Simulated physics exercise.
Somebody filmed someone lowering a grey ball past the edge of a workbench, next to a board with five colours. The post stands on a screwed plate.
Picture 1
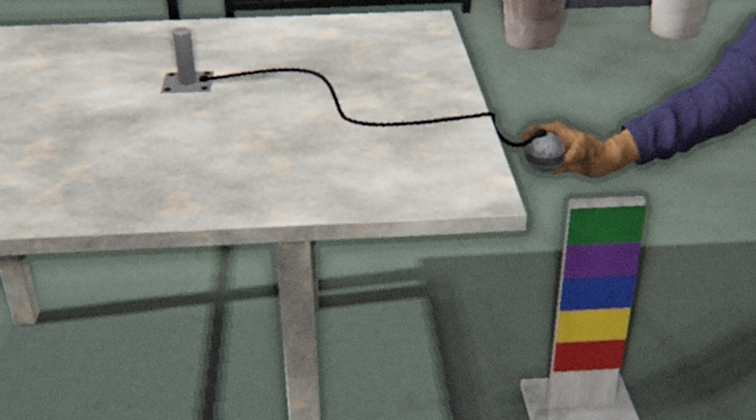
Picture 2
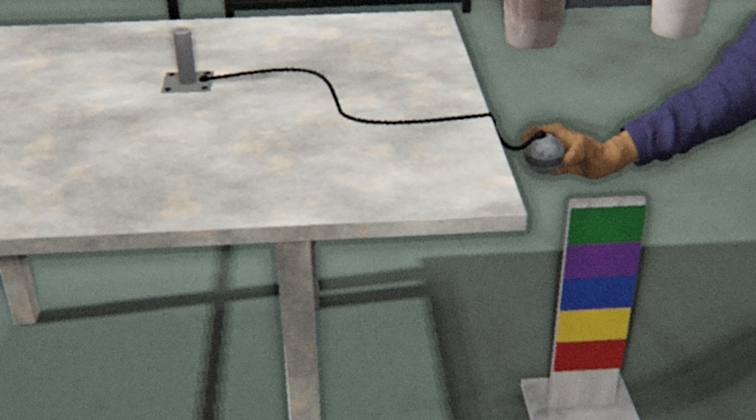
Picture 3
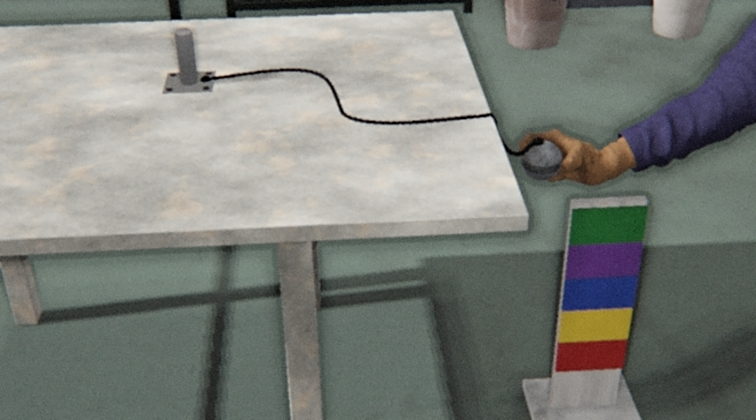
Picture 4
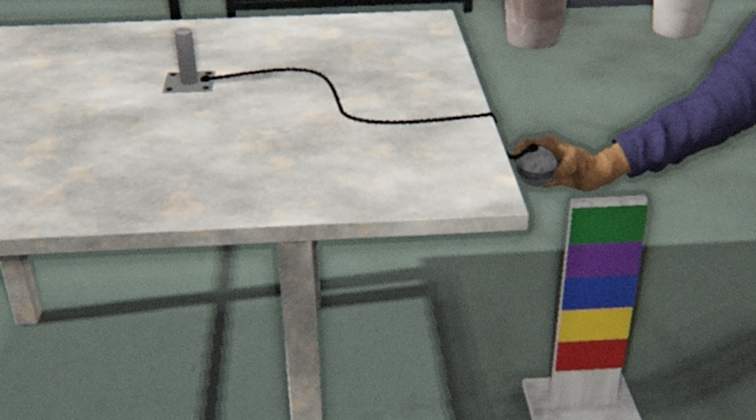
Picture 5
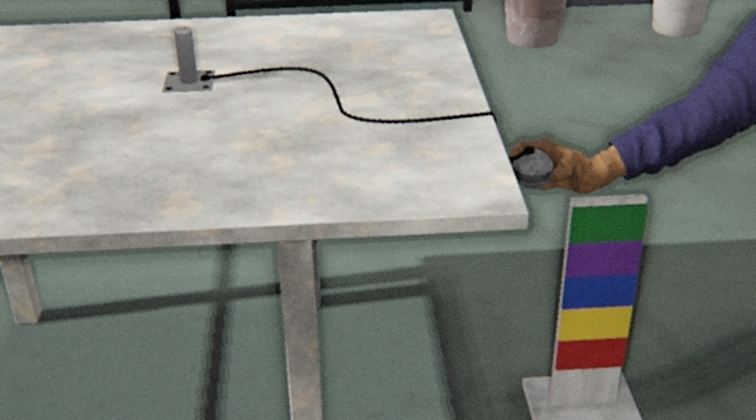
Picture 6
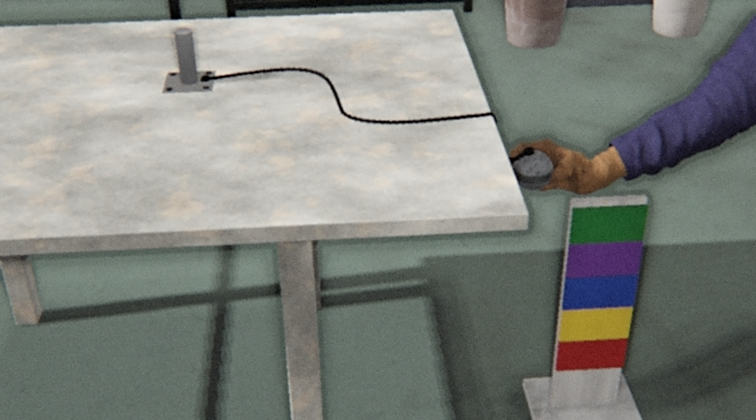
Hand holding a grey ball on a black cord tied to a post, easing it slightly down and left beside a table.
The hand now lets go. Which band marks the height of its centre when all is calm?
Its centre hangs level with the purple band.
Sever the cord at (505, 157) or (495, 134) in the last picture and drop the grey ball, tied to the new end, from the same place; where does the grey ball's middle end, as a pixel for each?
In that order: (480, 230) and (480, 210).
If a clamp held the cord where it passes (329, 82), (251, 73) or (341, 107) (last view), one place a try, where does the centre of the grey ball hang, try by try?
In that order: (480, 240), (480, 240) and (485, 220).
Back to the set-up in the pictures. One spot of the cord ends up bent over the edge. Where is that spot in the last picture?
At (410, 122), roughly.
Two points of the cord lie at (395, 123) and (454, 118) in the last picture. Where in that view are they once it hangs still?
Near (474, 97) and (486, 140).
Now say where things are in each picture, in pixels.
Grey ball (545, 153); green (607, 227); purple (602, 262); blue (598, 295); yellow (594, 326); red (590, 357), in the first picture.
Grey ball (544, 154); cord through (239, 74) (316, 74) (338, 104) (401, 123) (480, 116), in the second picture.
Grey ball (541, 161), in the third picture.
Grey ball (536, 167); cord through (241, 74) (318, 74) (339, 104) (402, 123) (482, 116), in the fourth picture.
Grey ball (533, 169), in the fifth picture.
Grey ball (532, 170); cord through (241, 74) (318, 74) (339, 104) (402, 122) (482, 115), in the sixth picture.
Soon after, ball near (448, 249); level with purple.
Then, ball near (493, 255); level with purple.
At rest, ball near (483, 256); level with purple. Its middle rests at the purple band.
